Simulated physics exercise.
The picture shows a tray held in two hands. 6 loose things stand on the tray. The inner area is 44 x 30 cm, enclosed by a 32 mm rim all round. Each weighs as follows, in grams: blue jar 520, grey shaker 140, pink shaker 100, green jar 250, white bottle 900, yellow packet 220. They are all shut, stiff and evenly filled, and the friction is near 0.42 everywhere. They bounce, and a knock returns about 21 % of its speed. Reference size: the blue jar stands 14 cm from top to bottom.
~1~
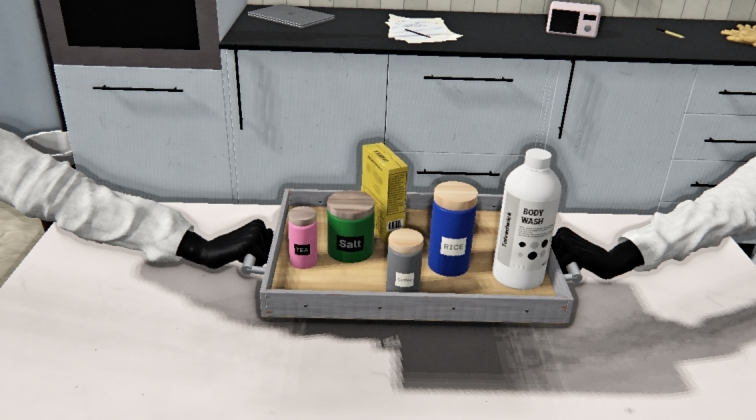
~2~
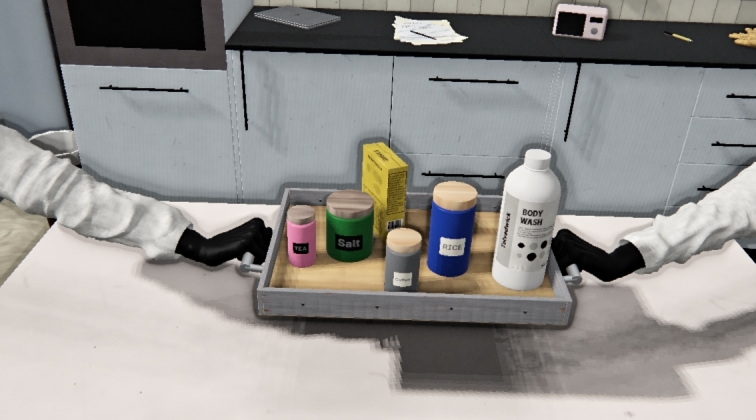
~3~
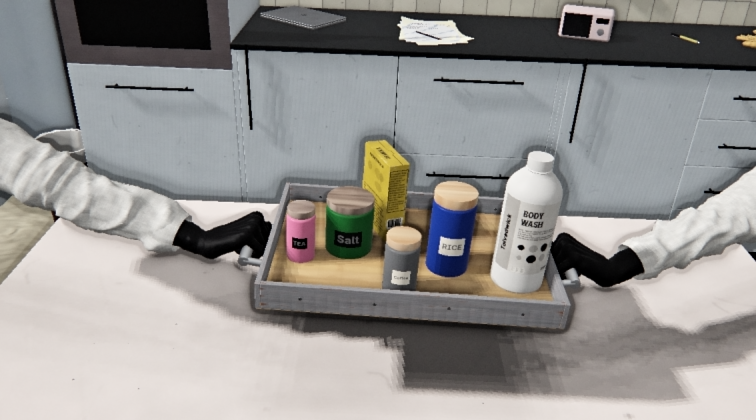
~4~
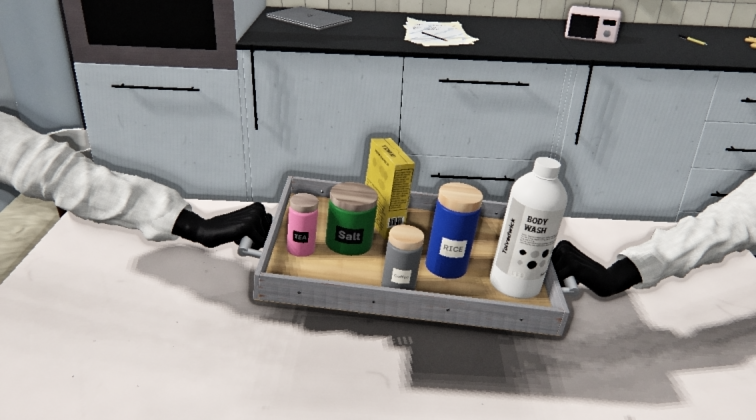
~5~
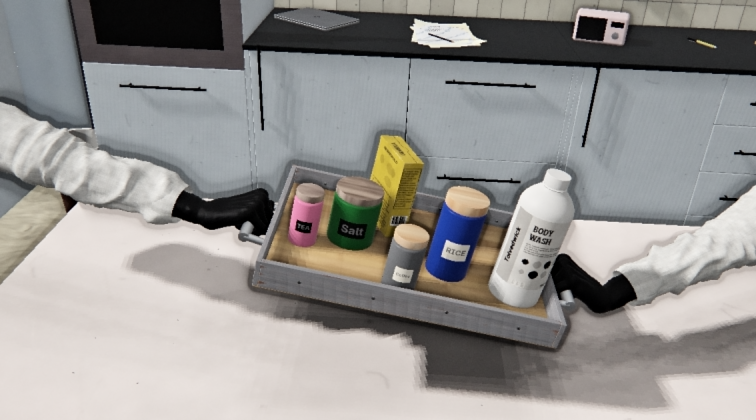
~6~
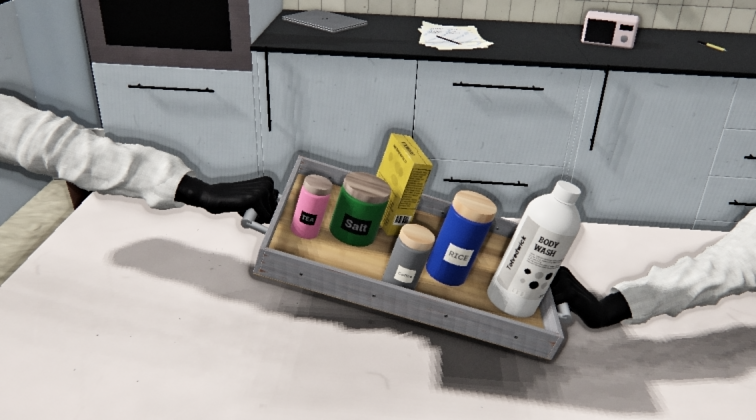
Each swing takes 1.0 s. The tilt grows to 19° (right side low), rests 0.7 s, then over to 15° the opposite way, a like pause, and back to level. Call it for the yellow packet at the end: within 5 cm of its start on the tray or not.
Not within.
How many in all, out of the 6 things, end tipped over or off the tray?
It comes to 1.
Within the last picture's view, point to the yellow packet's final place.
Somewhere around (496, 226).
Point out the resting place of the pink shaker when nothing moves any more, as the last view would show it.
Near (300, 231).
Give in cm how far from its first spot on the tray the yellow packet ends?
Roughly 20 cm.
Then, 0.50 s past the last view, tray tilted 19°, right edge down; yellow packet on its side near (440, 209).
Then, 0.80 s past the last view, tray tilted 19°, right edge down; yellow packet on its side near (488, 247).
Then, 1.60 s past the last view, tray tilted 3°, left edge down; yellow packet on its side near (496, 222).
Then, 3.00 s past the last view, tray tilted 13°, left edge down; yellow packet on its side near (494, 210).
Finally, on their side or leaning hard on the tray, yellow packet; the other 5 still in place (within 5 cm). Final places as that camera would see them, yellow packet near (496, 226).
